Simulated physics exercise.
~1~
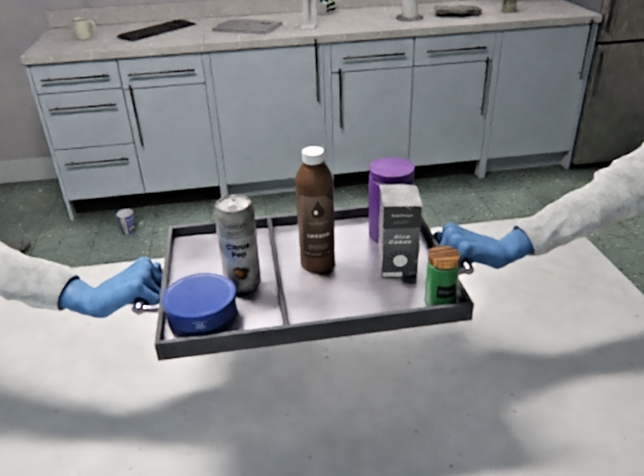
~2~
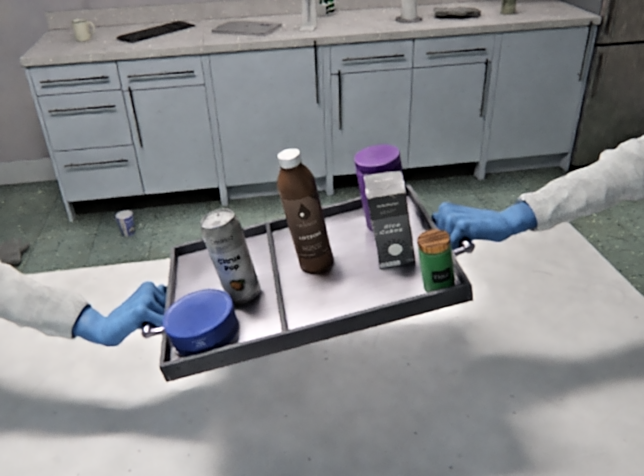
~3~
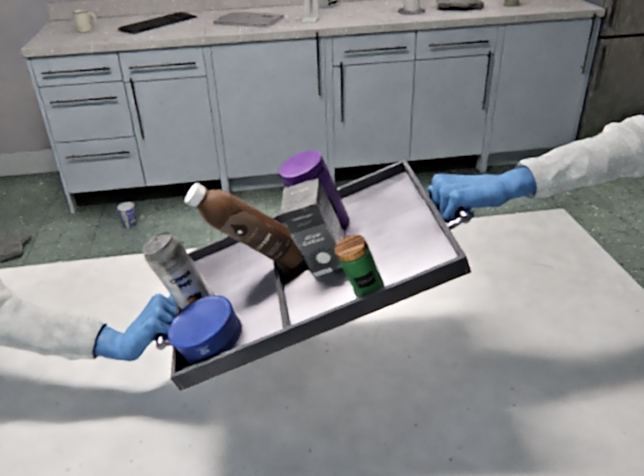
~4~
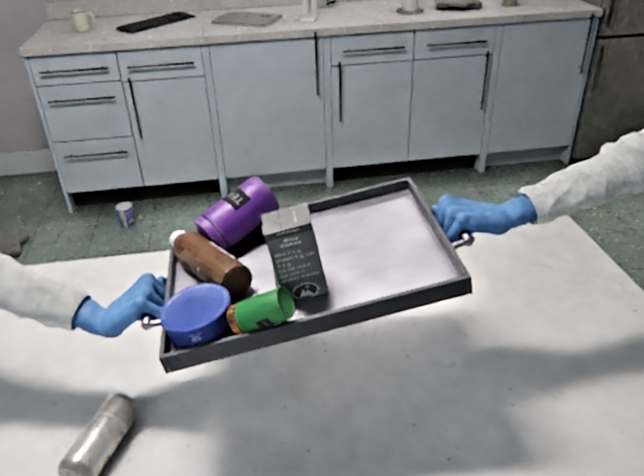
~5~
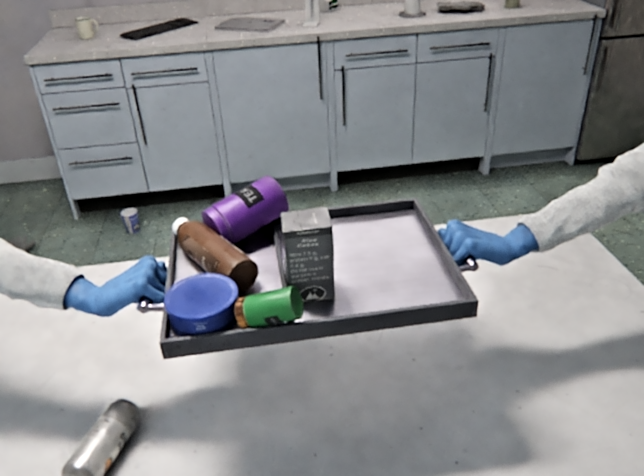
The footage shows two gloved hands tipping a tray of containers down to the left, making them slide and topple, with the can falling onto the table. The tray is levelled with the bottle, purple jar and green shaker on their sides, the carton upright and the blue tub still aboard.
